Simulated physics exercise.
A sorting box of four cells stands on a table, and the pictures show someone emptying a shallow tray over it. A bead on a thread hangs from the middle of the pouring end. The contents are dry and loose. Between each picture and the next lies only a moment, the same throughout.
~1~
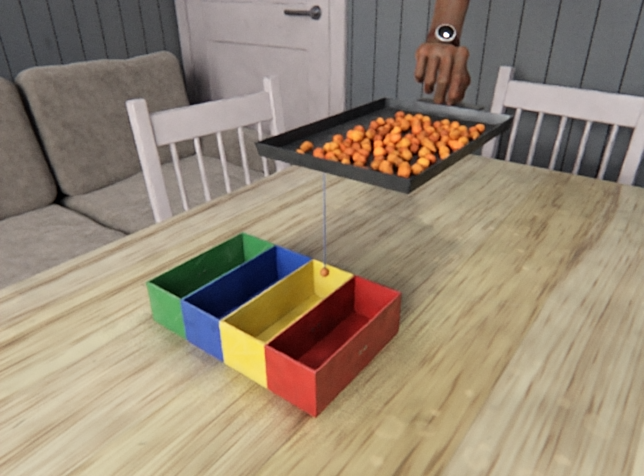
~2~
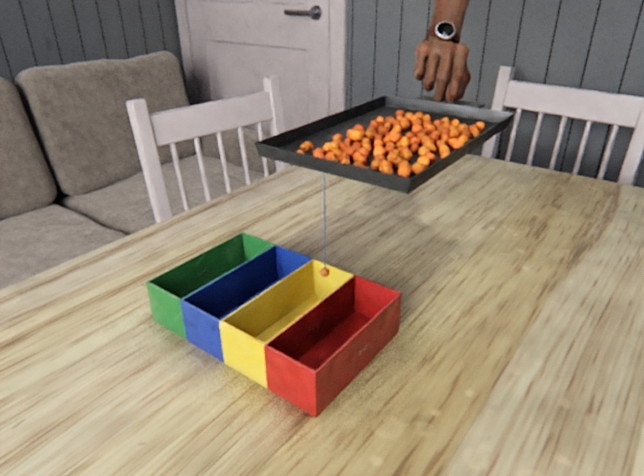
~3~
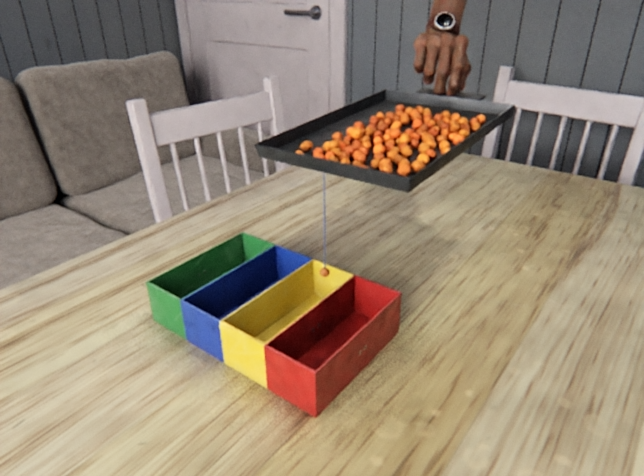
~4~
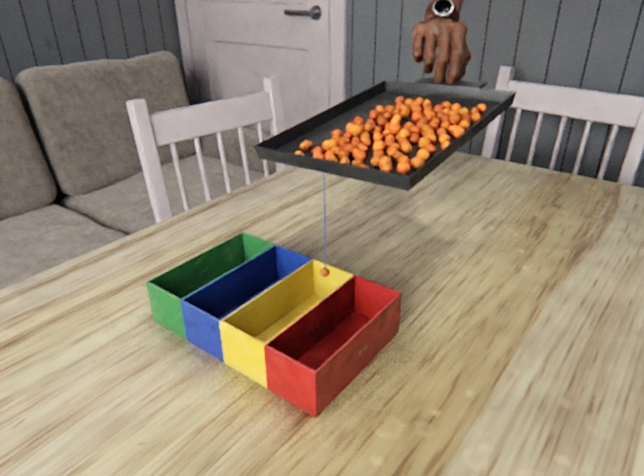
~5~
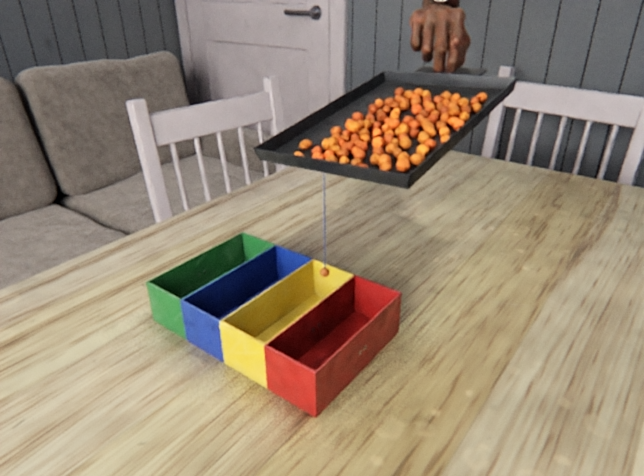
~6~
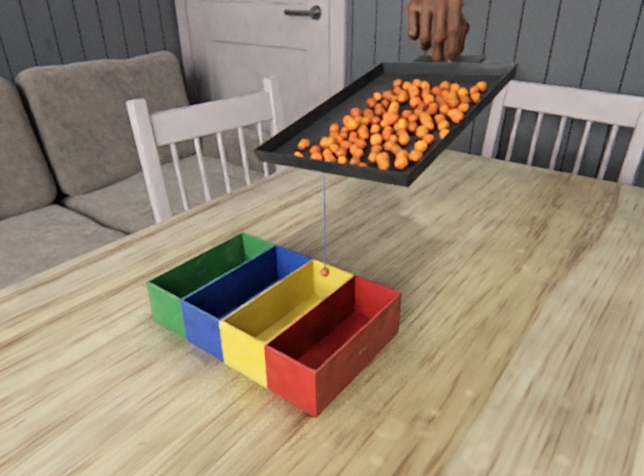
At first, a hand holds a dark, shallow tray of orange coated peanuts nearly level above a table, where a box with green, blue, yellow and red cells sits beneath a hanging bead. Then the hand gradually raises the far end, slanting the tray slightly toward its lower left corner.
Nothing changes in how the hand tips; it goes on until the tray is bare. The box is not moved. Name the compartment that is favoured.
Blue.
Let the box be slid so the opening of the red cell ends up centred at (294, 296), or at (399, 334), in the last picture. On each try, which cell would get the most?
First: That yellow cell. Second: The green one.
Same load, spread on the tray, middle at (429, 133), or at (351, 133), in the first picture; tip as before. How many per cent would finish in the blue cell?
50 % and 60 %.
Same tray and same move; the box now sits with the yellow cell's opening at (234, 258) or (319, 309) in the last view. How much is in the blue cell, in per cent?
Around 0 and around 30 per cent, in that order.
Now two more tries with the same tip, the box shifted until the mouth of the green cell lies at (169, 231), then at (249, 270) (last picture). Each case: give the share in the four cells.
First try: Around 60 percent; second try: Around 90 percent.
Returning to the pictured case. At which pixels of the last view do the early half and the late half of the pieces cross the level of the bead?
The first part passes (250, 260); everything after passes (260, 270).
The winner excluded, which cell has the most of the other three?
The yellow cell.
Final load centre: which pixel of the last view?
I'd mark it at roughly (251, 321).
Just after the last frame, tray tipped steeply; almost all on the tray; just a few in the blue cell; just a few in the green cell.
A moment on, tray tipped right over; almost all on the tray; just a few in the blue cell; just a few in the green cell; just a few falling or outside the box.
Further on, tray tipped past a quarter turn; roughly half in the blue cell; roughly a quarter in the yellow cell; about a tenth in the red cell; about a tenth in the green cell; just a few falling or outside the box.
When it is over, tray tipped past a quarter turn; roughly half in the blue cell; roughly a quarter in the yellow cell; about a tenth in the red cell; about a tenth in the green cell; just a few outside the box.
